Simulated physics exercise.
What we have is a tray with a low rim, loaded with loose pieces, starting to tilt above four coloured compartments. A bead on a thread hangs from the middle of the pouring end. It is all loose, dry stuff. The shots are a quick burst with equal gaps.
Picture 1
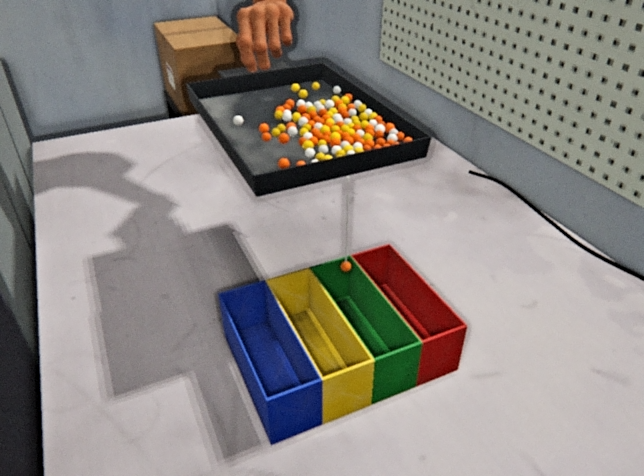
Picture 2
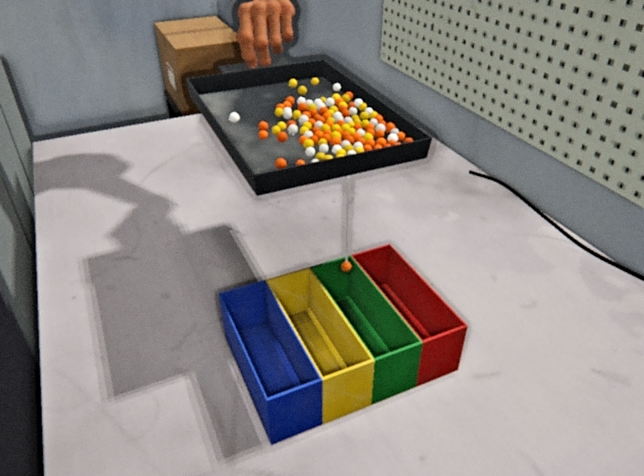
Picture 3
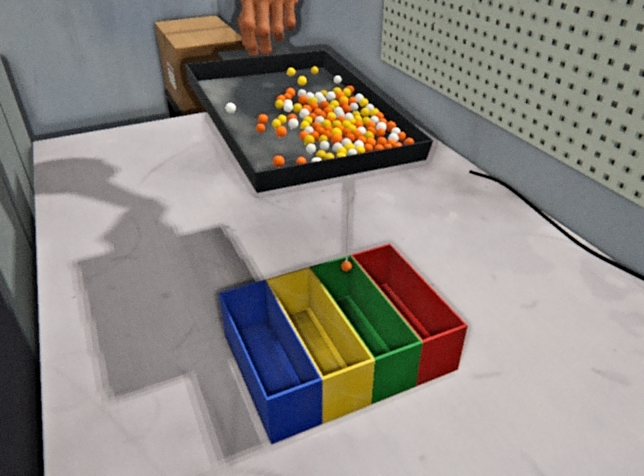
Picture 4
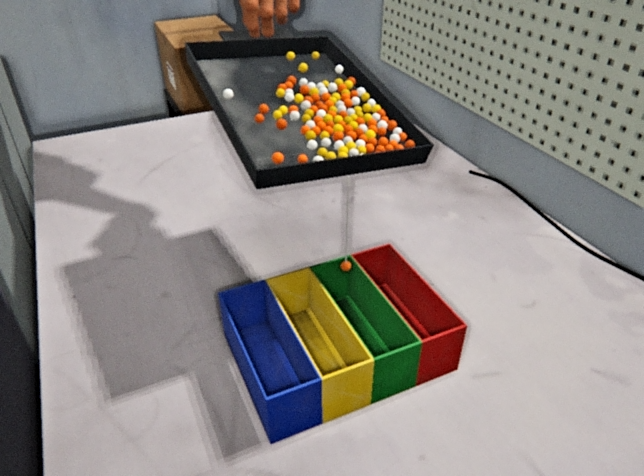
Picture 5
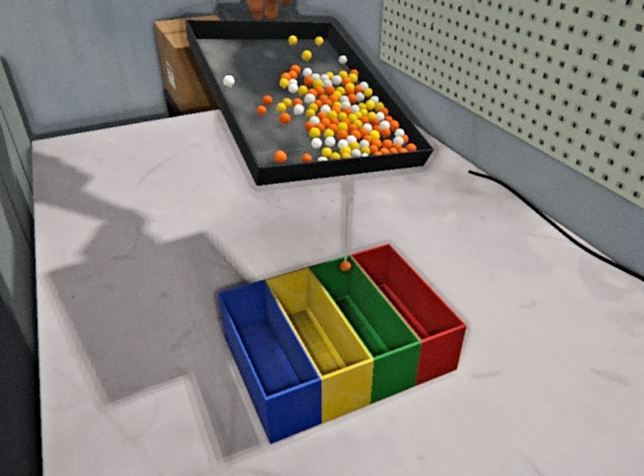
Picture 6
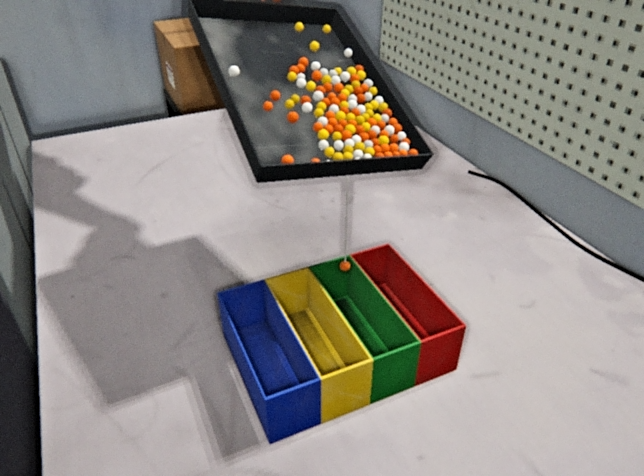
The video shows a hand at the far side of a black tray of orange, yellow and white beads above blue, yellow, green and red compartments; the tray's far side rises steadily, tilting it toward them as the beads shift slightly.
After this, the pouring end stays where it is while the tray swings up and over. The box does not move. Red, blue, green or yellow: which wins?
The red cell gets the most.
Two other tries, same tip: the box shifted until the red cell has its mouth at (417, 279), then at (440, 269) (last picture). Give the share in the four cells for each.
The first gives 70 %, the second 90 %.
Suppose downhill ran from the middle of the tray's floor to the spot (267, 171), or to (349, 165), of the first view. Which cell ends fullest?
First the blue one, then the red cell.
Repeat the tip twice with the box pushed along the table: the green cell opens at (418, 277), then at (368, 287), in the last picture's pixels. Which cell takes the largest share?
At the first place green, at the second that red cell.
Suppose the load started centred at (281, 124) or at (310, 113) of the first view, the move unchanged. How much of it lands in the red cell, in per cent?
Roughly 30 per cent, and 20 per cent.
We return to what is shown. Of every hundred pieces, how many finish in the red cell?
Close to 30 per cent.
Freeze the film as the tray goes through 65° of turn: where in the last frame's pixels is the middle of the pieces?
At about (378, 120).
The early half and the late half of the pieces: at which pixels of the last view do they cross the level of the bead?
First near (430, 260), later near (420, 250).
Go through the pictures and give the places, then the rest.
The first picture shows corners of the pouring end (255, 174) and (428, 136), level; middle of the load (335, 130), round plastic beads; bead on its thread (346, 266); blue cell (296, 408); yellow cell (348, 388); green cell (396, 369); red cell (441, 352).
The second picture shows corners of the pouring end (256, 173) and (429, 137), level; middle of the load (336, 129).
The third picture shows corners of the pouring end (257, 171) and (430, 140), tipped barely, lowest at the right corner; middle of the load (337, 125), just a few on the move.
The fourth picture shows corners of the pouring end (259, 168) and (431, 144), tipped a little, lowest at the right corner; middle of the load (338, 120), about a tenth on the move.
The fifth picture shows corners of the pouring end (260, 166) and (431, 148), tipped clearly, lowest at the right corner; middle of the load (342, 117), roughly a third on the move.
The sixth picture shows corners of the pouring end (263, 164) and (431, 153), tipped clearly, lowest at the right corner; middle of the load (350, 118), almost all on the move; blue cell (294, 407); yellow cell (346, 387); green cell (395, 369); red cell (440, 352).
Just after the last frame, tray tipped steeply; every one on the tray.
A moment on, tray tipped past a quarter turn; roughly a third on the tray; about a tenth in the red cell; just a few in the green cell; roughly half falling or outside the box.
Further on, tray tipped past a quarter turn; roughly a third in the red cell; just a few in the yellow cell; roughly two thirds falling or outside the box.
When it is over, tray tipped past a quarter turn; roughly a third in the red cell; just a few in the yellow cell; not one in the blue cell; not one in the green cell; roughly two thirds outside the box.
